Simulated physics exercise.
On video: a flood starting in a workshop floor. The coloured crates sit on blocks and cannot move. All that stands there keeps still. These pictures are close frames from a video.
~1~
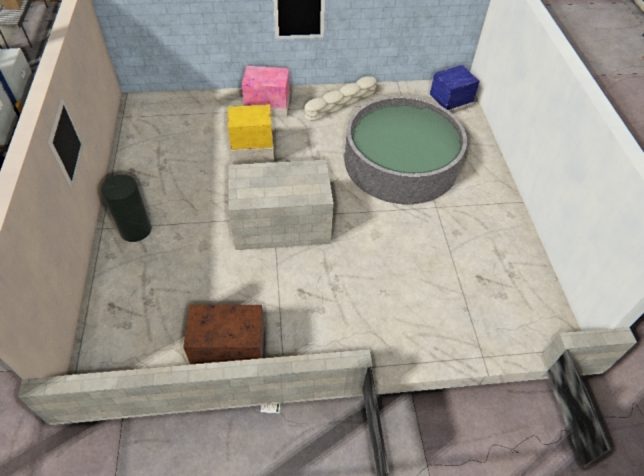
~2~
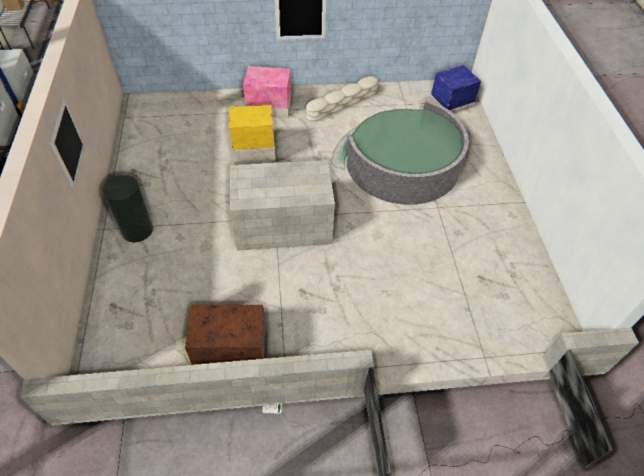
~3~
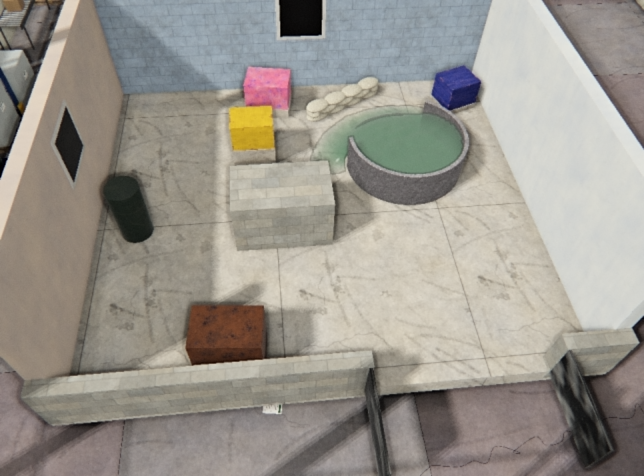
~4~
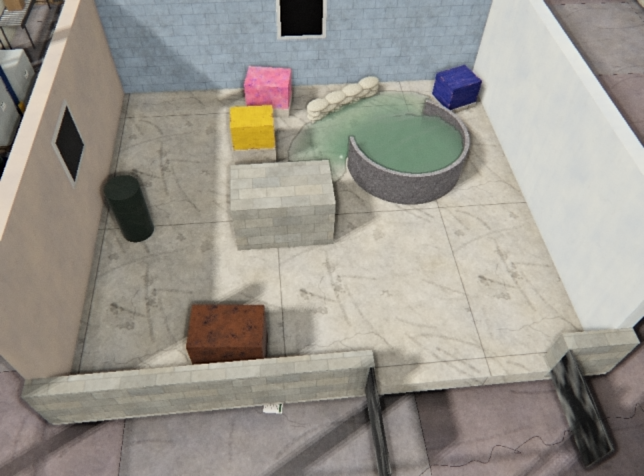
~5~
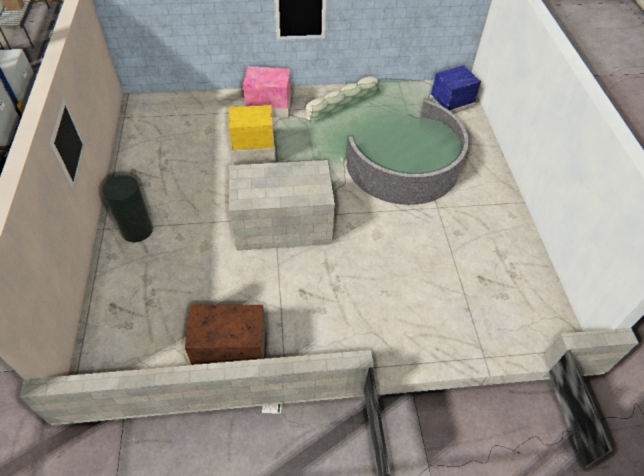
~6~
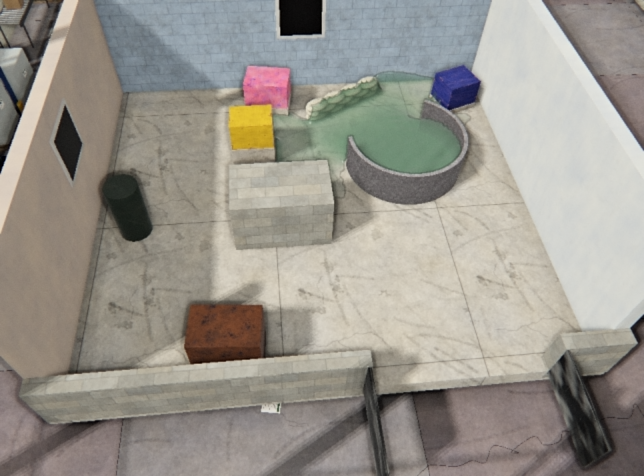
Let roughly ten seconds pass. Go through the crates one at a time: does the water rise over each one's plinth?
In the end the pink crate is going to stay free of water, the yellow crate is going to stay free of water, the blue crate is going to get water on it.
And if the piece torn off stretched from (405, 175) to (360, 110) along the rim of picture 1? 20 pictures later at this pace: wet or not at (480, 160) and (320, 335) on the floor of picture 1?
Taking the two spots in turn: Parched and swamped.
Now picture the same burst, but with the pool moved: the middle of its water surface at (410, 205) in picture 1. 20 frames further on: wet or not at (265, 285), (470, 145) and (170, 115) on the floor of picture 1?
Taking the three spots in order: Bare, swamped, swamped.
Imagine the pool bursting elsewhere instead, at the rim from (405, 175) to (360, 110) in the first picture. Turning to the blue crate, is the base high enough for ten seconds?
Blue: Not flooded.
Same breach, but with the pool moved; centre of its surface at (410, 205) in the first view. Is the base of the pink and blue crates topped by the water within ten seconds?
As I see it, pink crate gets reached, and blue crate gets reached.
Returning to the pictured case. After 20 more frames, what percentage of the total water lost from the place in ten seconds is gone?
Result, approximate: 0 per cent.
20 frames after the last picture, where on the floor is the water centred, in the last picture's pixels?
The balance point is around (338, 132).
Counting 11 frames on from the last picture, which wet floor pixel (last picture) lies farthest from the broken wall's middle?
Near (124, 94).
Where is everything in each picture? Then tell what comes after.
In the first picture, the round pool at (406, 137) is whole and still.
In the second picture, water pours out on the round pool's far side and has run to (337, 165).
In the third picture, the front is at a hidden place, out from the gap on the round pool's far side.
In the fourth picture, water pours out on the round pool's far side and has run to a hidden place.
In the fifth picture, water pours out on the round pool's far side and has run to a hidden place.
In the sixth picture, water pours out on the round pool's far side and has run to a hidden place.
A moment on, water covers 20 % of the floor; the pink crate water round its plinth, the yellow crate water round its plinth, the blue crate water round its plinth.
Next, water covers 35 % of the floor; the pink crate water round its plinth, the yellow crate water round its plinth, the blue crate water round its plinth.
Then, water covers 50 % of the floor; the pink crate water round its plinth, the yellow crate water round its plinth, the blue crate water round its plinth.
Later, water covers 70 % of the floor; the pink crate water round its plinth, the yellow crate water round its plinth, the blue crate water round its plinth.
In the end, water covers 90 % of the floor; the pink crate stayed above the water, the yellow crate stayed above the water, the blue crate was topped.
